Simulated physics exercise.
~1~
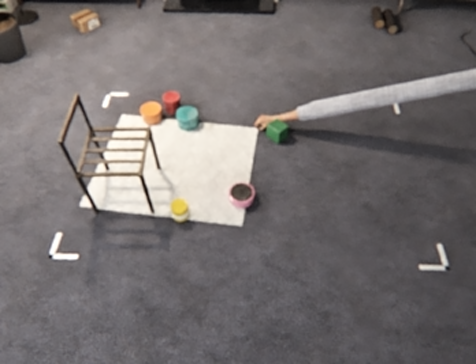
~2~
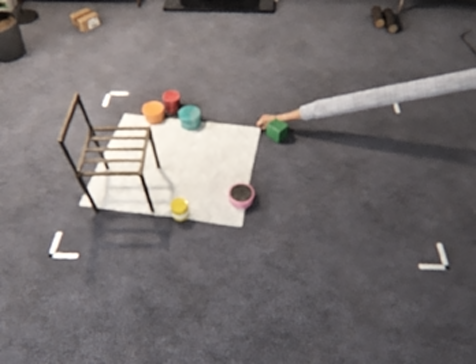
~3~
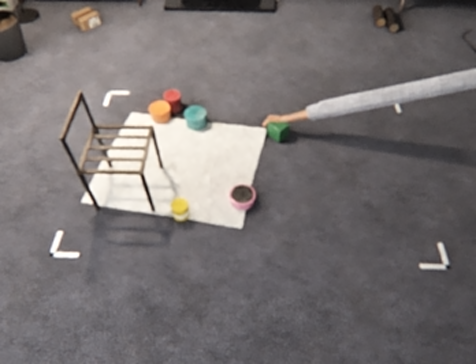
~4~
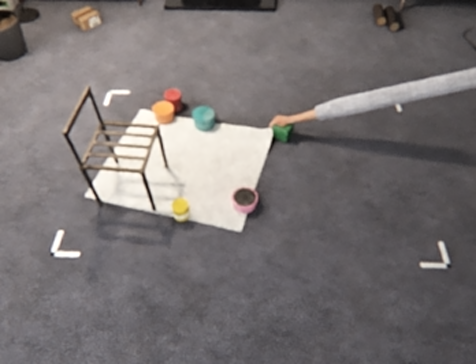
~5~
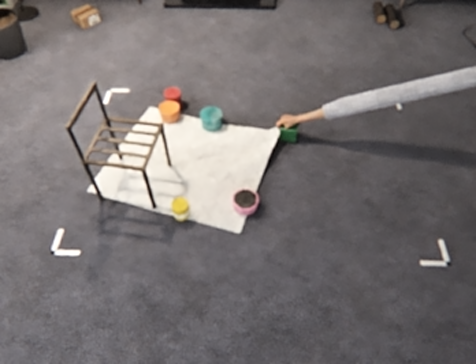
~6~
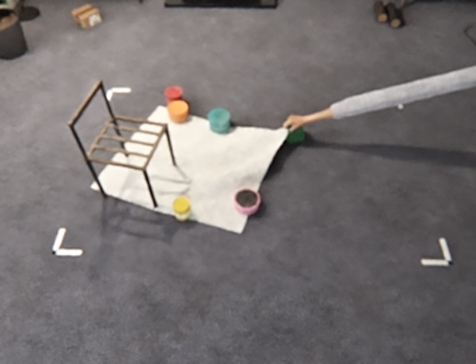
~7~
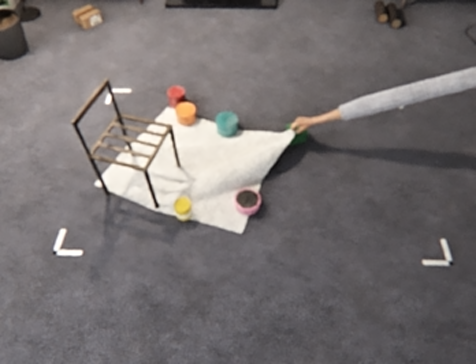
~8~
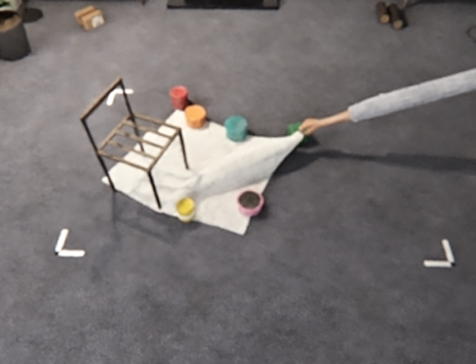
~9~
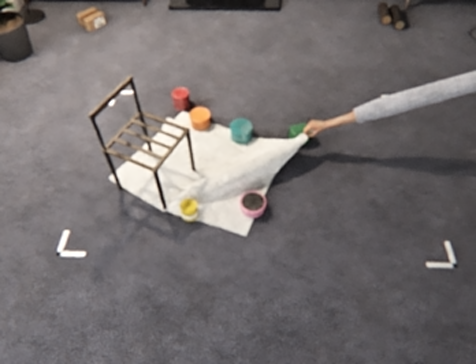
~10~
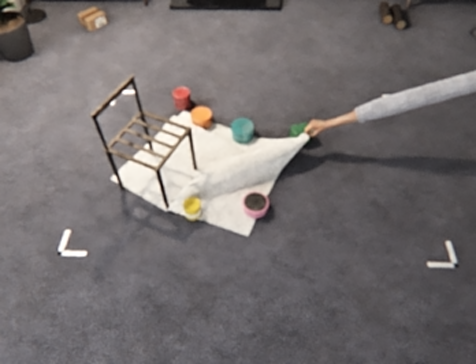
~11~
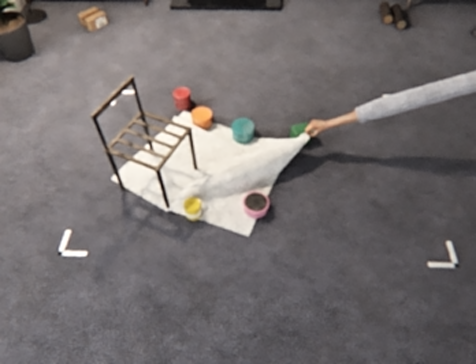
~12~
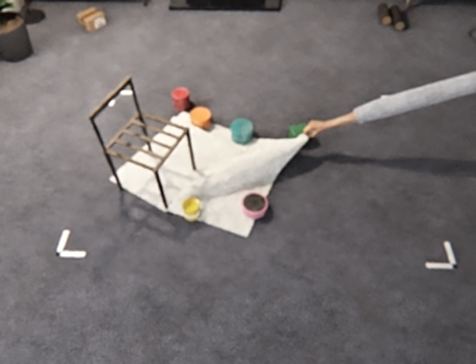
A white rug is pulled right by a hand, carrying the chair, teal tub and orange bin.
